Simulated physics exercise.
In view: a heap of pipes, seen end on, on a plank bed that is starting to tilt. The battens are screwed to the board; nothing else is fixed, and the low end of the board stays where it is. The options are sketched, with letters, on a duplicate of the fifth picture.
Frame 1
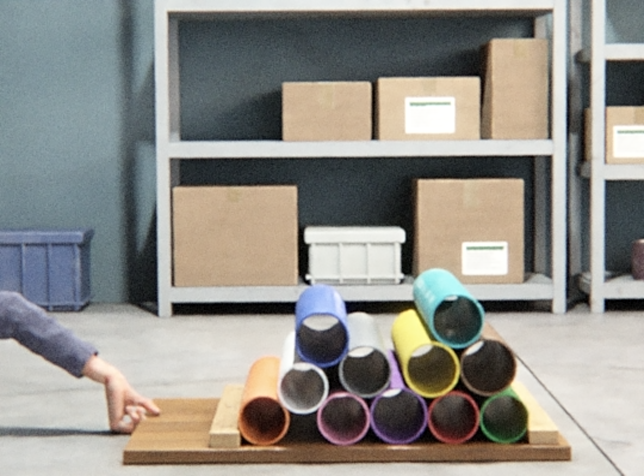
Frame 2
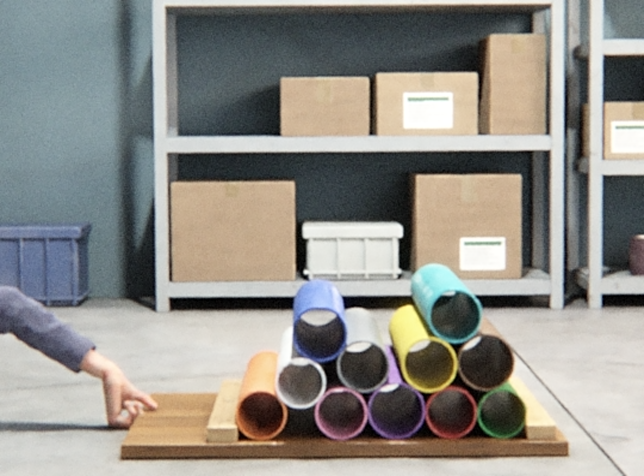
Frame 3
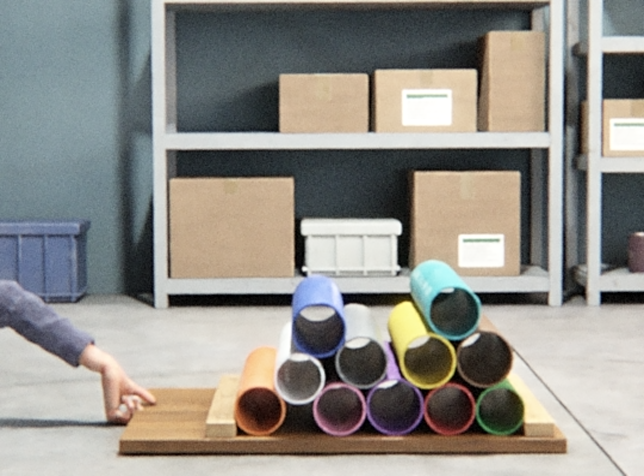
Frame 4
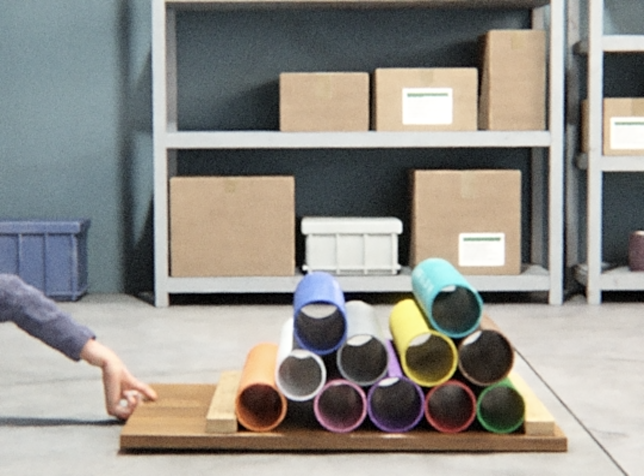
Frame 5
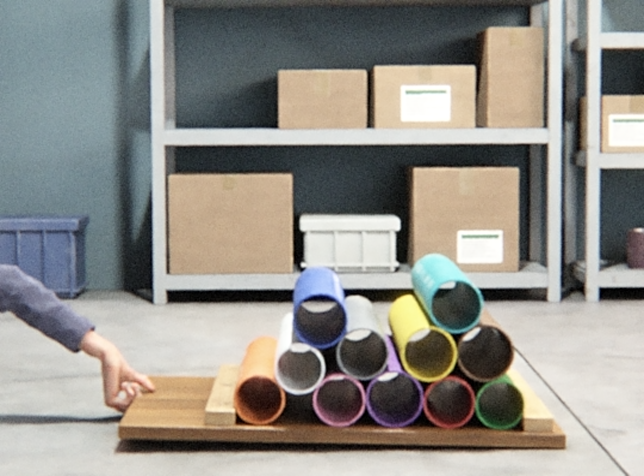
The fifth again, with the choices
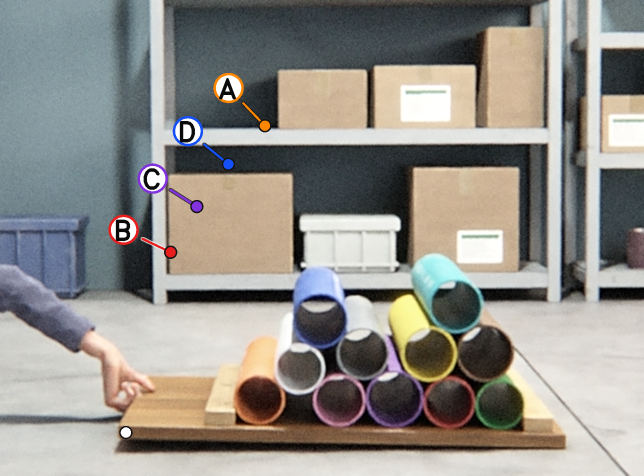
In a storeroom, a hand at the left slightly raises one end of a plank bed holding a heap of colourful pipes.
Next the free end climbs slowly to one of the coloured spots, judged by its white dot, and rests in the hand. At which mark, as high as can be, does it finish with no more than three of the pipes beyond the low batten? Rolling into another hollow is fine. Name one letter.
Raise it to B.
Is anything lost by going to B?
At B: Yes.
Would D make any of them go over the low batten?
Yes, at D.
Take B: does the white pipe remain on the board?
The white pipe: Yes.
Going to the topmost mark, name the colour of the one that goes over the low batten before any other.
It is the brown one.
On the marked copy, A at (265, 126); B at (171, 252); C at (197, 206); D at (228, 164); the white dot at (126, 433).
Following B. Soon after the start, board at 16°.
Later, board at 26°.
In the end, board at 26°, three over the low batten (yellow, brown, turquoise).
As for the rest, A eleven over the low batten; C five over the low batten; D eleven over the low batten.
